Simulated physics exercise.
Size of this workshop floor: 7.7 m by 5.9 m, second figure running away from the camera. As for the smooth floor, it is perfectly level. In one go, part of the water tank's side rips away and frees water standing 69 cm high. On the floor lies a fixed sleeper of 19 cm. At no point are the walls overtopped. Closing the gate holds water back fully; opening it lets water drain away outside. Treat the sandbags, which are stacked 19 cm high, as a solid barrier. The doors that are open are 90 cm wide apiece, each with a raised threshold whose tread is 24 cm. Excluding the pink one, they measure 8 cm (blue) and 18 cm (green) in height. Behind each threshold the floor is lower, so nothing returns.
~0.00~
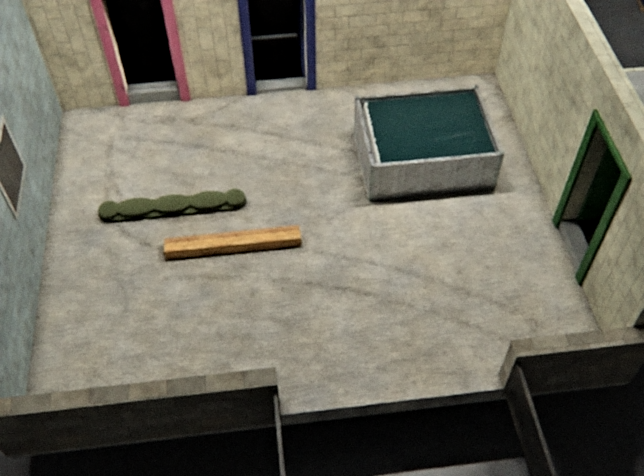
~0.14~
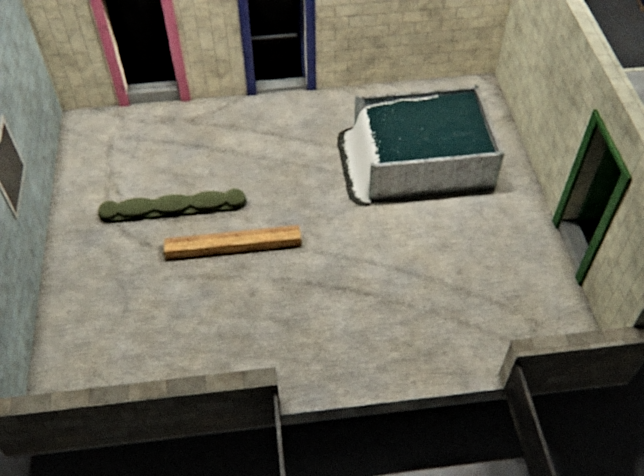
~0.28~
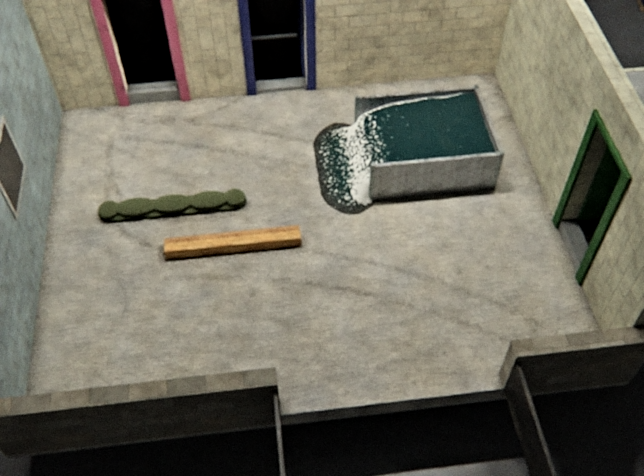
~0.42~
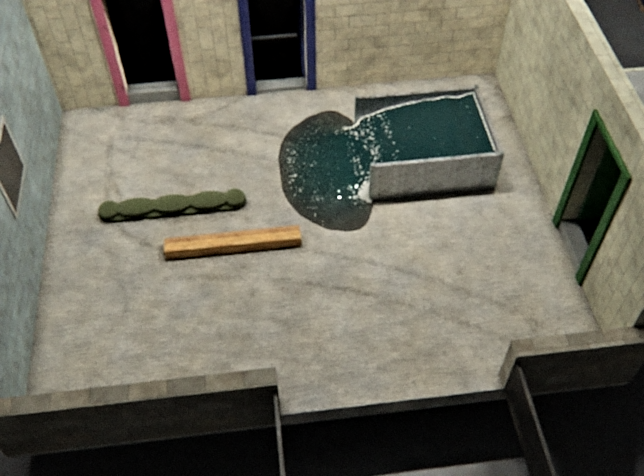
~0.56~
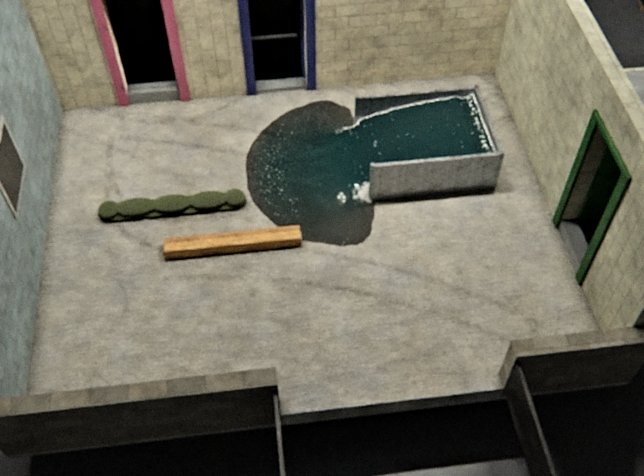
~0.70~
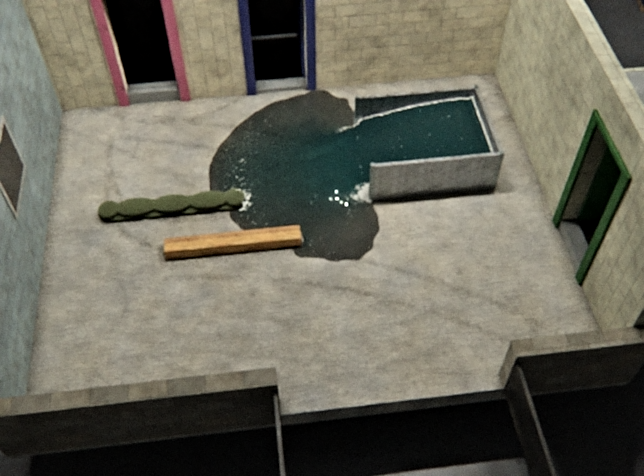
A grey-walled water tank holding dark green water stands toward the back right of a walled concrete floor, seen from a fixed high angle. Pink-framed and blue-framed doorways open at the back, a green one at the right, and a green sandbag row and an orange-brown beam lie left of centre. Water bursts from the tank's left side, foams and spreads leftward, reaching the sandbags and beam.
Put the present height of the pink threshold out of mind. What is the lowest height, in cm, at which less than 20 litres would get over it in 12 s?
About 10 cm.
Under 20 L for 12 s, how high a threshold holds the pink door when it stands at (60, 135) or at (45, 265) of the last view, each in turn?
Minimums: About 24 cm and 16 cm.
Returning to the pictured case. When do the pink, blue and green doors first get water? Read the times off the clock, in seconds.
Pink 1.5 s, blue 0.8 s, green 10.0 s.
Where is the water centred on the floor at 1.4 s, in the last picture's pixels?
(342, 169) or so.
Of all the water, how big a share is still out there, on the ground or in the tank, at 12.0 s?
Roughly 94 per cent of the water.
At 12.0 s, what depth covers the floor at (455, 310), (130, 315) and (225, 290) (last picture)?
Roughly 3, then 4, then 3 cm.
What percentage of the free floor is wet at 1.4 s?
Wet share: Near 30 %.
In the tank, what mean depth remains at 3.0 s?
About 13 cm.
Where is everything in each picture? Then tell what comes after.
The first frame shows still water, 69 cm deep, in the water tank at (426, 128); the pink door at (145, 56) is dry.
In the second frame, the gap is at (365, 155), the front 0.2 m out at (356, 198); the back of the water tank holds 69 cm.
In the third frame, water pours out at (365, 156) and has run 0.7 m, to (329, 198); about 10 cm deep outside, 69 cm at the back.
In the fourth frame, water pours out at (365, 157) and has run 1.3 m, to (290, 196); about 9 cm deep outside, 66 cm at the back.
In the fifth frame, the front is at (256, 193), 1.8 m from the gap at (365, 157); 4.0 m2 of floor is wet, 58 cm left at the back.
In the sixth frame, the front is at (217, 191), 2.4 m from the gap at (365, 157); 5.7 m2 of floor is wet, 59 cm left at the back; 1.7 m in a straight line remain to the pink door at (145, 56).
After 1.4 s water covers 30 % of the floor, deepest (26 cm) near (359, 172); it has not reached the pink door.
After 3.0 s water covers 40 % of the floor, deepest (34 cm) near (61, 122); 10 cm at the pink door, 0 litres in over its 24 cm threshold.
After 12.0 s water covers 90 % of the floor, deepest (8 cm) near (527, 199); 4 cm at the pink door, 0 litres in over its 24 cm threshold.
At the pink door as built, the water arrived by 1.5 s and peaked near 17 cm at 4.2 s.
Run again over the same 12 s with other heights there, 38 litres in over 8 cm, 13 litres over 11 cm. The limit of 20 litres is kept from about 10 cm up.
